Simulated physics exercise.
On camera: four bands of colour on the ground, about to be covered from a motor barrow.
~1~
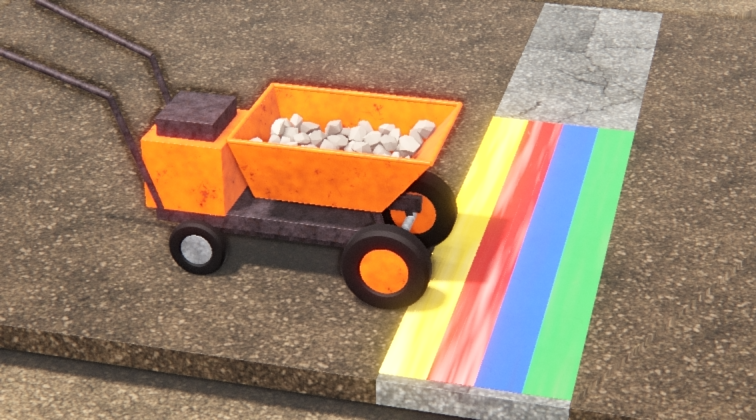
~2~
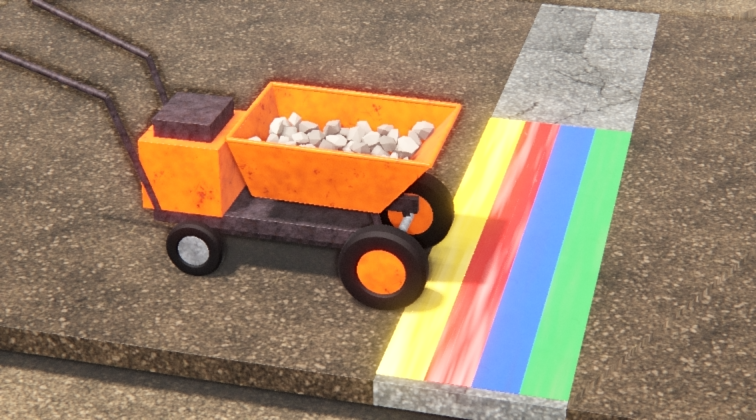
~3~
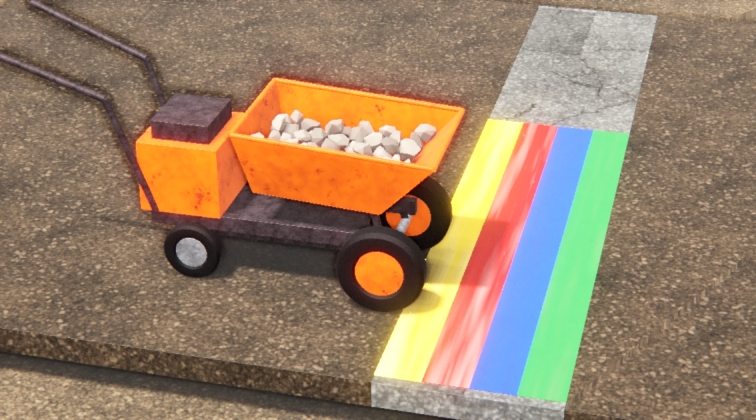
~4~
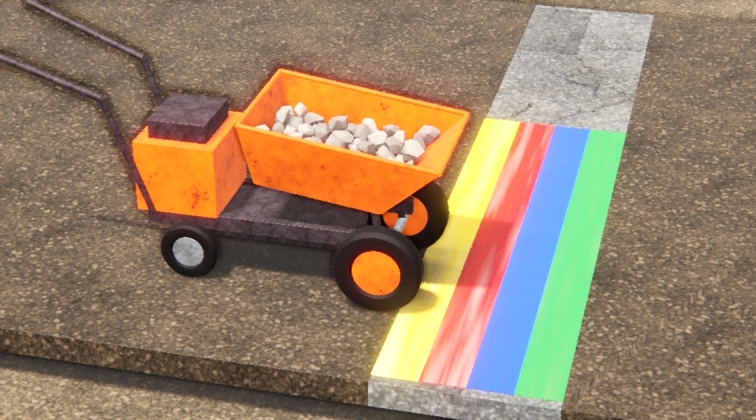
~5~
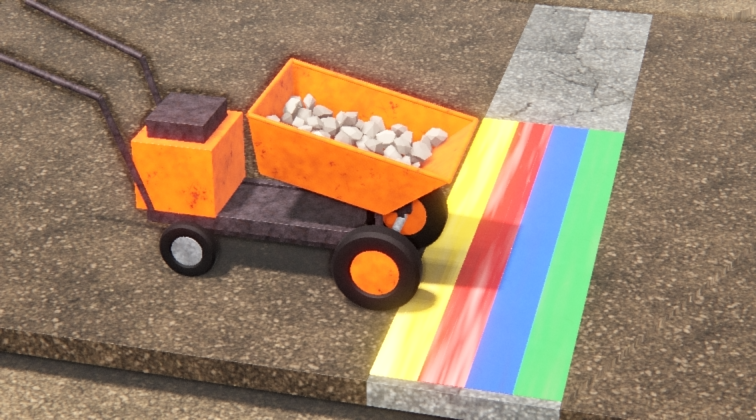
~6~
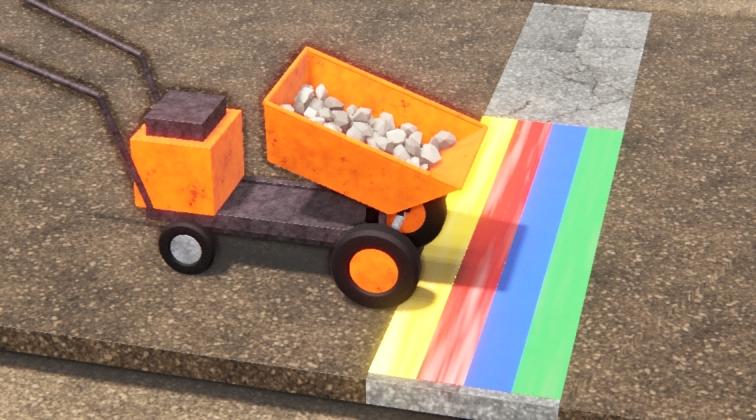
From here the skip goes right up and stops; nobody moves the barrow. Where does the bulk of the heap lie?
Most covered: The green band.
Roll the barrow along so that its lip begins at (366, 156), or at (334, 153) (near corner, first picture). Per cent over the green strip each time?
First some 20, then 10 per cent.
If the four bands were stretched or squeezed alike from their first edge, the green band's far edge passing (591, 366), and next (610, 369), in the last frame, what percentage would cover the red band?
About 0 and 0 per cent.
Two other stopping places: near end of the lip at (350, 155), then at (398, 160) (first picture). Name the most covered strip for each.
In turn: That red strip; that blue strip.
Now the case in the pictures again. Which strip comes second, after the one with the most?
The runner-up: The strip in blue.
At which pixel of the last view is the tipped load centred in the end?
Close to (563, 292).
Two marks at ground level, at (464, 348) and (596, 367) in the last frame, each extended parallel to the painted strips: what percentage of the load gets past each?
Roughly 80 per cent, and 10 per cent.
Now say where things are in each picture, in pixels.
Lip of the skip at (430, 164), level; top of the load at (330, 149), broken stones; yellow strip at (419, 337); red strip at (464, 343); blue strip at (510, 350); green strip at (557, 356), in the first picture.
Lip of the skip at (430, 165), level; top of the load at (336, 142), in the second picture.
Lip of the skip at (433, 170), tipped barely; top of the load at (339, 141), in the third picture.
Lip of the skip at (439, 174), tipped a little; top of the load at (295, 140), in the fourth picture.
Lip of the skip at (449, 181), tipped a little; top of the load at (304, 133), in the fifth picture.
Lip of the skip at (460, 188), tipped clearly; top of the load at (315, 124); yellow strip at (408, 336); red strip at (454, 343); blue strip at (500, 349); green strip at (546, 356), in the sixth picture.
Soon, skip tipped steeply; all in the skip.
A while on, skip tipped right over; most in the skip; a small part over the blue strip; a small part over the green strip; a stray few off the paint.
Towards the end, skip tipped right over; about a quarter in the skip; a small part over the blue strip; about a third over the green strip; about a quarter off the paint.
Finally, skip tipped right over; about a quarter in the skip; none over the yellow strip; a stray few over the red strip; about a quarter over the blue strip; about a third over the green strip; about a quarter off the paint.
